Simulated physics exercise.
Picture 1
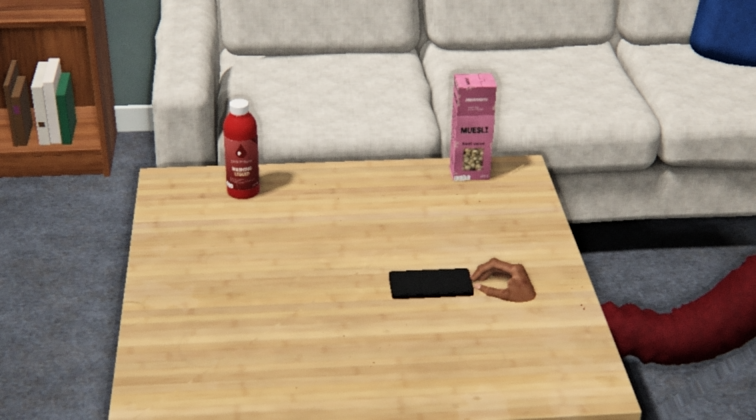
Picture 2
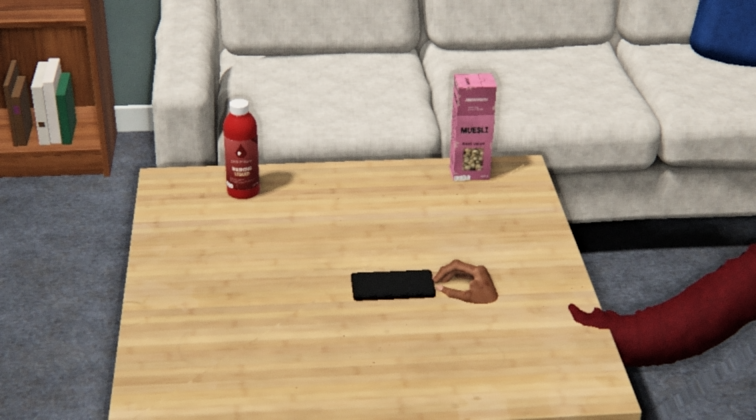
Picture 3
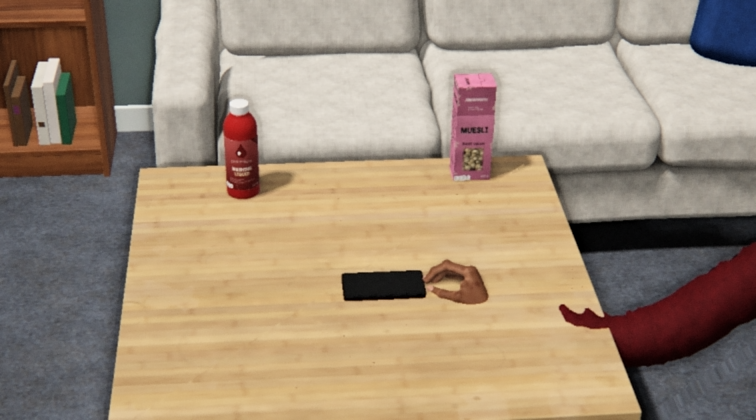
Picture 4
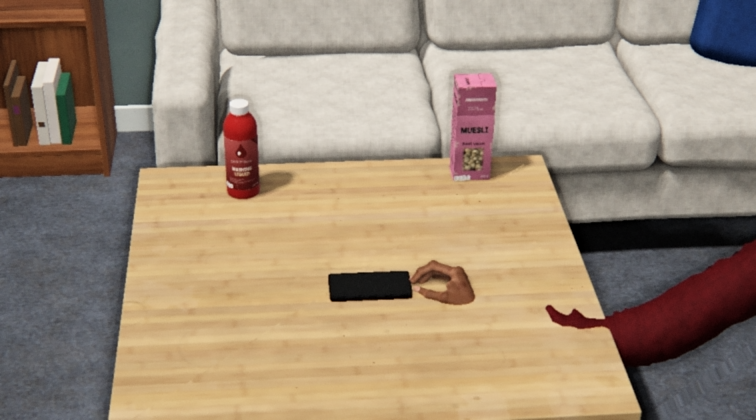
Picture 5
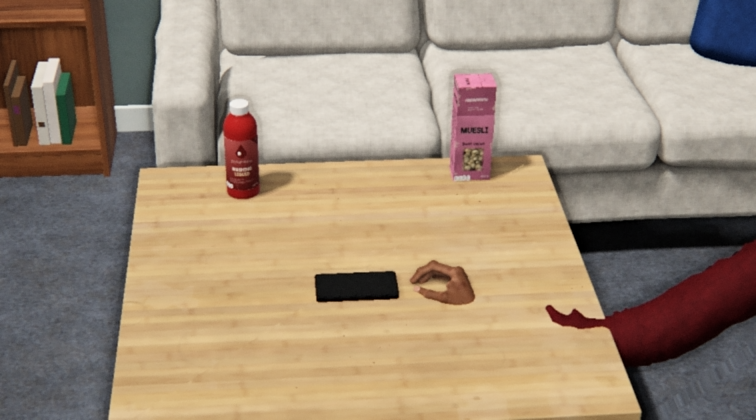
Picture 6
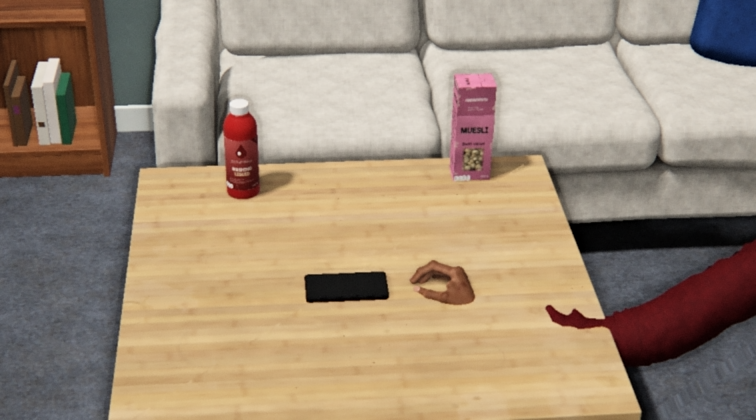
A hand pushed a black phone to the left across a wooden table, then stayed still while the phone slid a little farther left by itself; a red bottle and a pink muesli box stood unmoved.
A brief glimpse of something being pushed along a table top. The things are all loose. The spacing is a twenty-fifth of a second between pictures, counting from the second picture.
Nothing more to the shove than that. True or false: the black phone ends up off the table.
False.
Then, 0.10 s on from there, black phone shifted a little near (337, 288).
Then, 0.40 s on from there, black phone resting near (337, 288).
In the end, moved from the start, black phone. At the end, from the last picture's camera, black phone near (337, 288).
